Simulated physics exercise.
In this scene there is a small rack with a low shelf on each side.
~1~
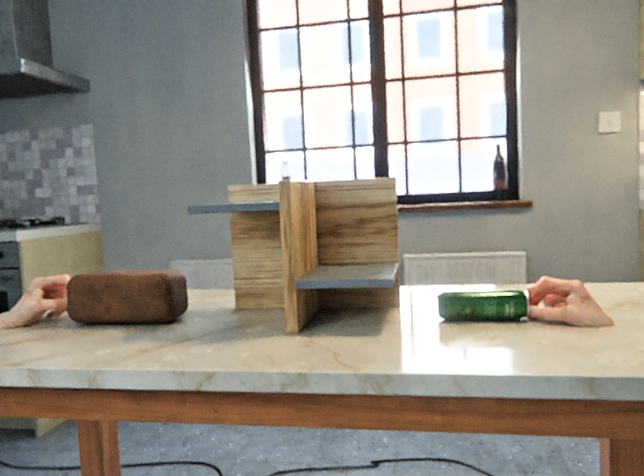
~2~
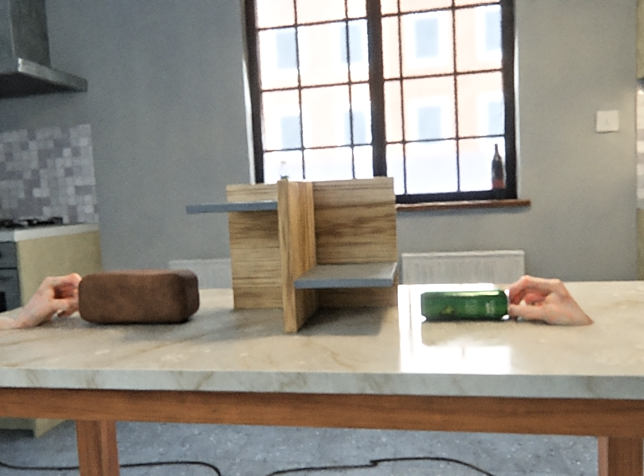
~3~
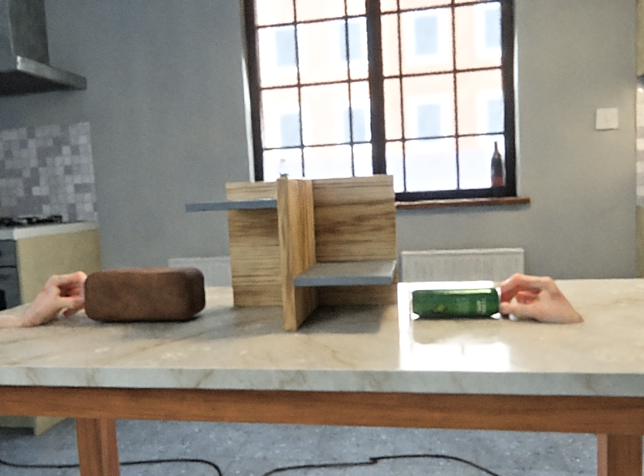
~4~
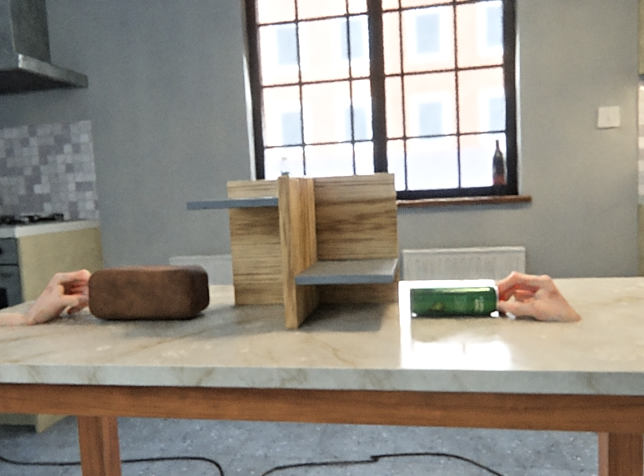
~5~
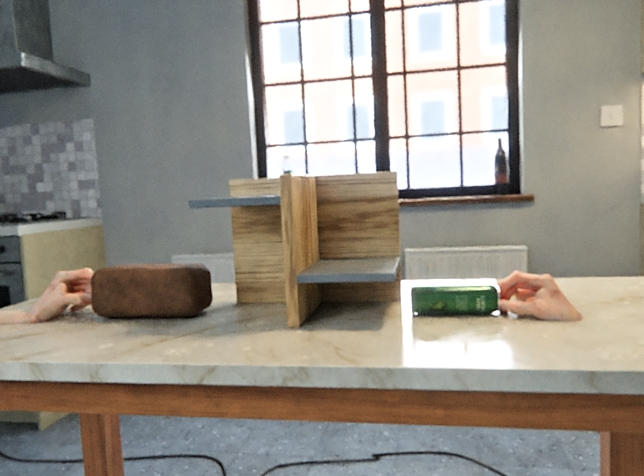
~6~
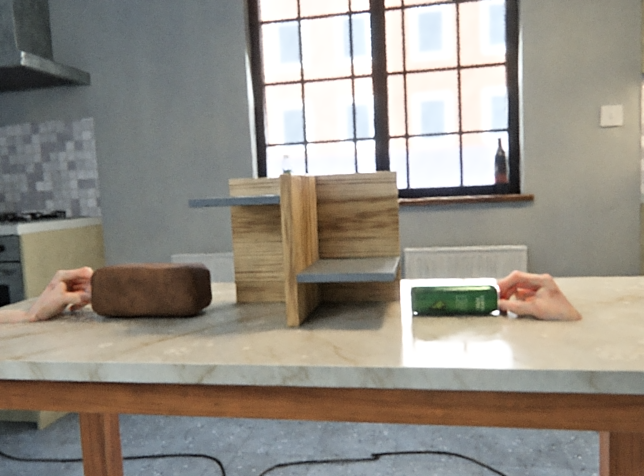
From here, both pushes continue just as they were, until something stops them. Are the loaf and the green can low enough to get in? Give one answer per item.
In the end the loaf goes under, the green can goes under.
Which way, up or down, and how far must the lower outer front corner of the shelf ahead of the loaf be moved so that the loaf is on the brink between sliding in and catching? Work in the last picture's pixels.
Go down by close to 64 pixels and it flips.
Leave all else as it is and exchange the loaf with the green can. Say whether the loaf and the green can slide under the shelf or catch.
Loaf: Blocked. Green can: Clear.
Then, 0.40 s past the last view, loaf sliding up to the opening near (177, 289); green can sliding up to the opening near (422, 299).
Then, 0.68 s past the last view, loaf part of the way in near (205, 289); green can part of the way in near (387, 299).
Finally, the loaf slides in, near (235, 289); the green can slides in, near (357, 300).
